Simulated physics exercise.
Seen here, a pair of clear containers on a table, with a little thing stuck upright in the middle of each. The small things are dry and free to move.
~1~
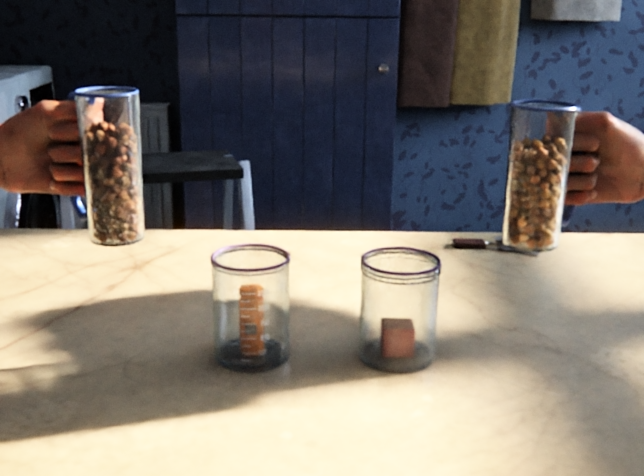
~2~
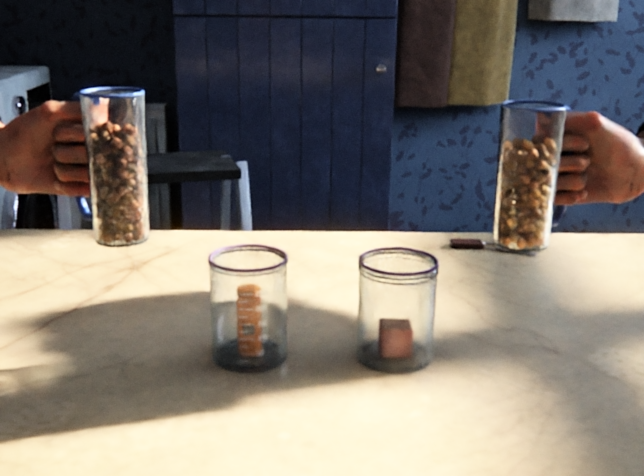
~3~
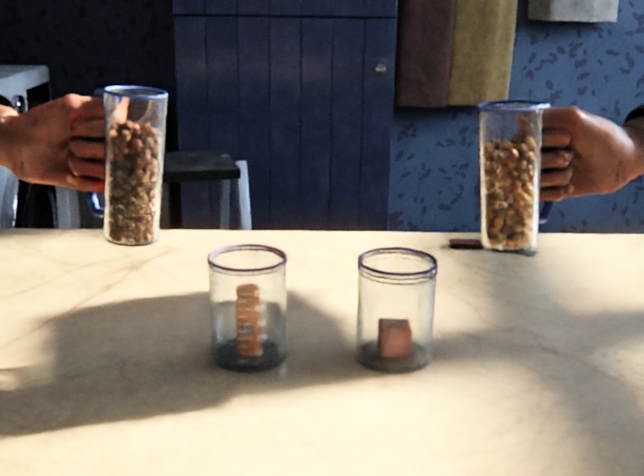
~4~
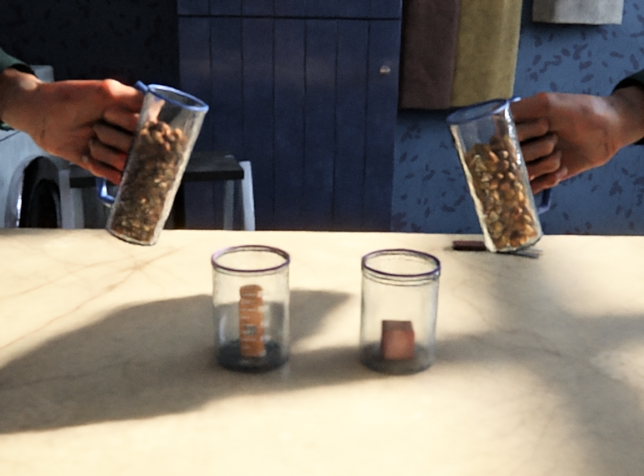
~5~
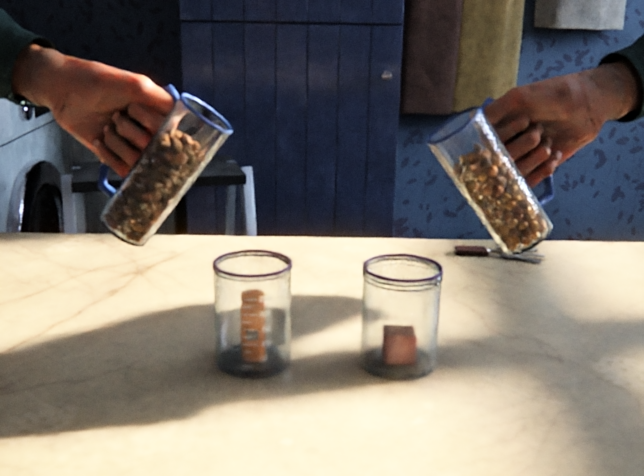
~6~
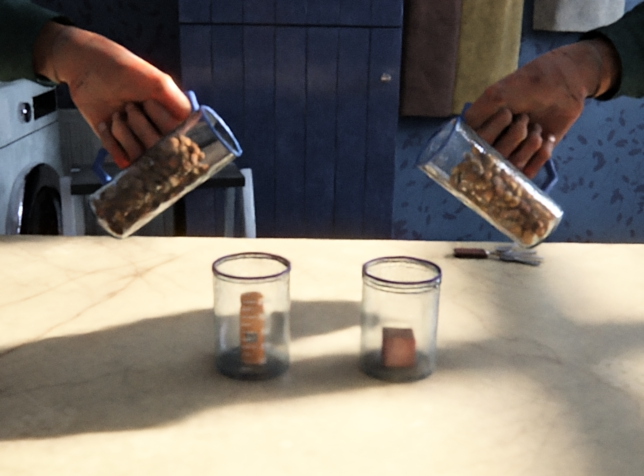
Two hands hold clear, blue-rimmed cups of small brown pieces upright above a pale table, on either side of two glass containers, the left holding a taller ribbed object and the right a small block. The hands draw the cups slightly inward, then tilt them steadily toward each other, rims facing inward.
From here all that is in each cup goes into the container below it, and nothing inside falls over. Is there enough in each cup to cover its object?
Left thing still sticks out, right thing gets buried.
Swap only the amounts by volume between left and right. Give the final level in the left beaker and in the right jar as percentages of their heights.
Near 65 on the left, 65 on the right.
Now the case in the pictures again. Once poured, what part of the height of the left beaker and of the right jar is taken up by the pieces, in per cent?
Left about 65, right about 65.
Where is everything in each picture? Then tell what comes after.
Small canister in the left beaker (252, 318), reaching well over half way up; left cup (112, 167), three quarters full of cereal balls; small block in the right jar (397, 336), reaching about a third of the way up; right cup (537, 176), three quarters full of roasted chickpeas, in the first picture.
Left cup (117, 168), upright; right cup (527, 176), upright, in the second picture.
Left cup (134, 167), tipped 5°; right cup (509, 176), tipped 5°, in the third picture.
Left cup (154, 168), tipped 21°; right cup (497, 178), tipped 21°, in the fourth picture.
Left cup (164, 173), tipped 37°; right cup (491, 183), tipped 37°, in the fifth picture.
Small canister in the left beaker (252, 326); left cup (163, 175), tipped 52°; small block in the right jar (398, 346); right cup (490, 185), tipped 52°, in the sixth picture.
Then, 0.29 s later than the last frame, left beaker empty, all of its cupful still in the cup; right jar empty, all of its cupful still in the cup.
Then, 0.66 s later than the last frame, left beaker empty, all of its cupful still in the cup; right jar empty, all of its cupful still in the cup.
Then, 1.06 s later than the last frame, left beaker a quarter full, roughly half of its cupful still in the cup; right jar nearly empty, roughly two thirds of its cupful still in the cup.
When it is over, left beaker two thirds full (surface near (252, 299)), one piece on the table; right jar two thirds full (surface near (400, 303)), a few pieces on the table; the left thing is still showing; the right thing is covered.
